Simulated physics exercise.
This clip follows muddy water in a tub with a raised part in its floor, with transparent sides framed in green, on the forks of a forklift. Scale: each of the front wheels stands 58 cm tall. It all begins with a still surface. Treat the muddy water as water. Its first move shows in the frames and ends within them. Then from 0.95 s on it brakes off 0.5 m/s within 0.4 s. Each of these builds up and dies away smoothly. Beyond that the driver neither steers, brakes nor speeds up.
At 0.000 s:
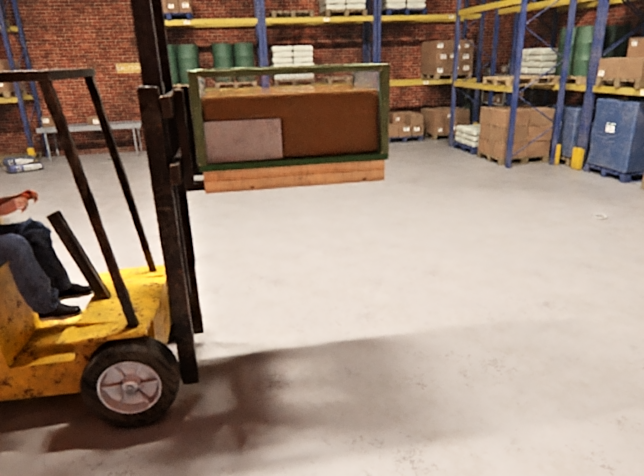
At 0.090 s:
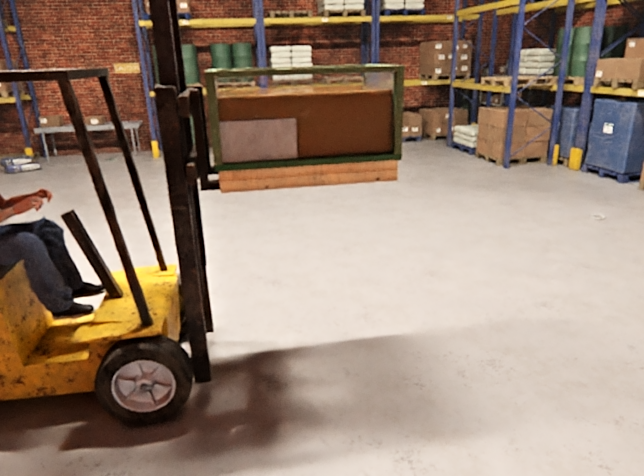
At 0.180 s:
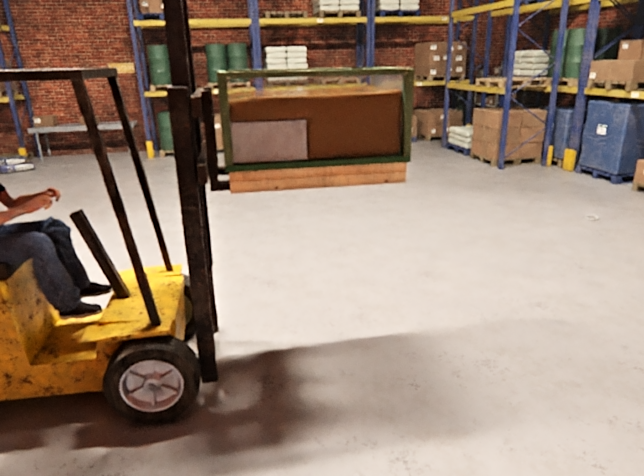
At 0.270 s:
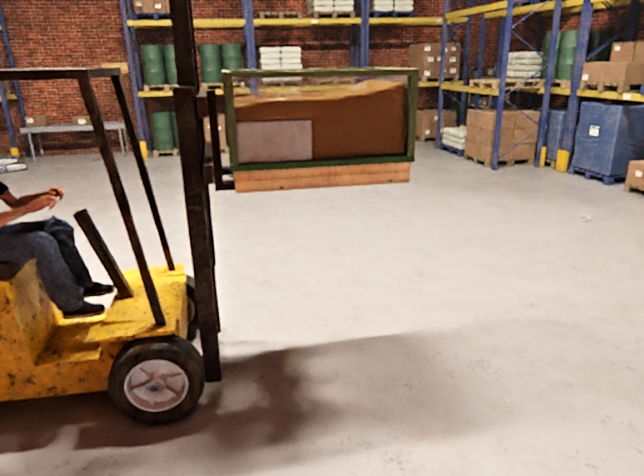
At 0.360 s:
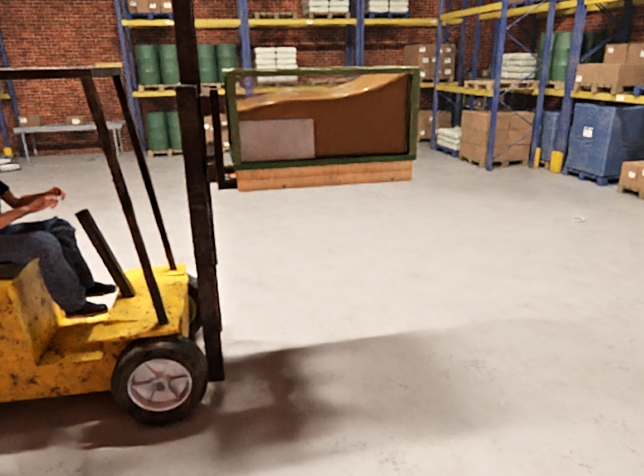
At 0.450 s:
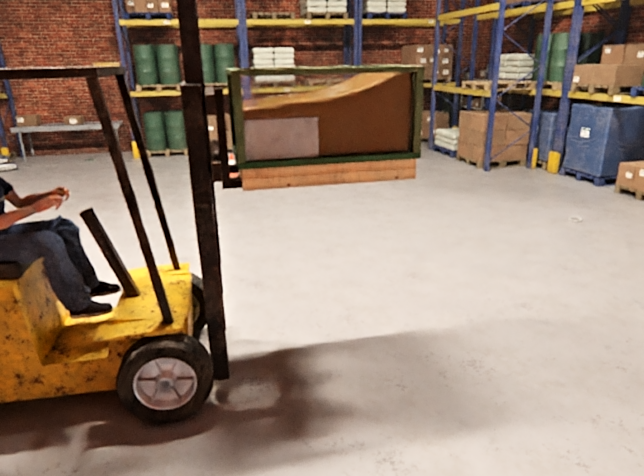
In a brick-walled warehouse with blue and yellow racks of boxes and green drums, the view is from the side across a pale floor. A yellow forklift with a seated driver, arms held forward, stands at left, its dark mast carrying a clear-sided, green-framed tub of brown muddy water. The forklift rolls slightly rightward as the camera shifts gently right, then the level water climbs at right and sinks at left.
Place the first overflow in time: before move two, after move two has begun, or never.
The first spill: Never.
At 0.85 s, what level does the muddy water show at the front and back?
Front 36 cm, back 30 cm.
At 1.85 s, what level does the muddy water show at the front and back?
Front 34 cm, back 34 cm.
After 0.85 s it stands 31 cm high behind and 37 cm in front; all of it is still inside.
After 1.35 s it stands 44 cm high behind and 44 cm in front; all of it is still inside.
After 1.85 s it stands 33 cm high behind and 35 cm in front; all of it is still inside.
After 4.34 s all of it is still inside.
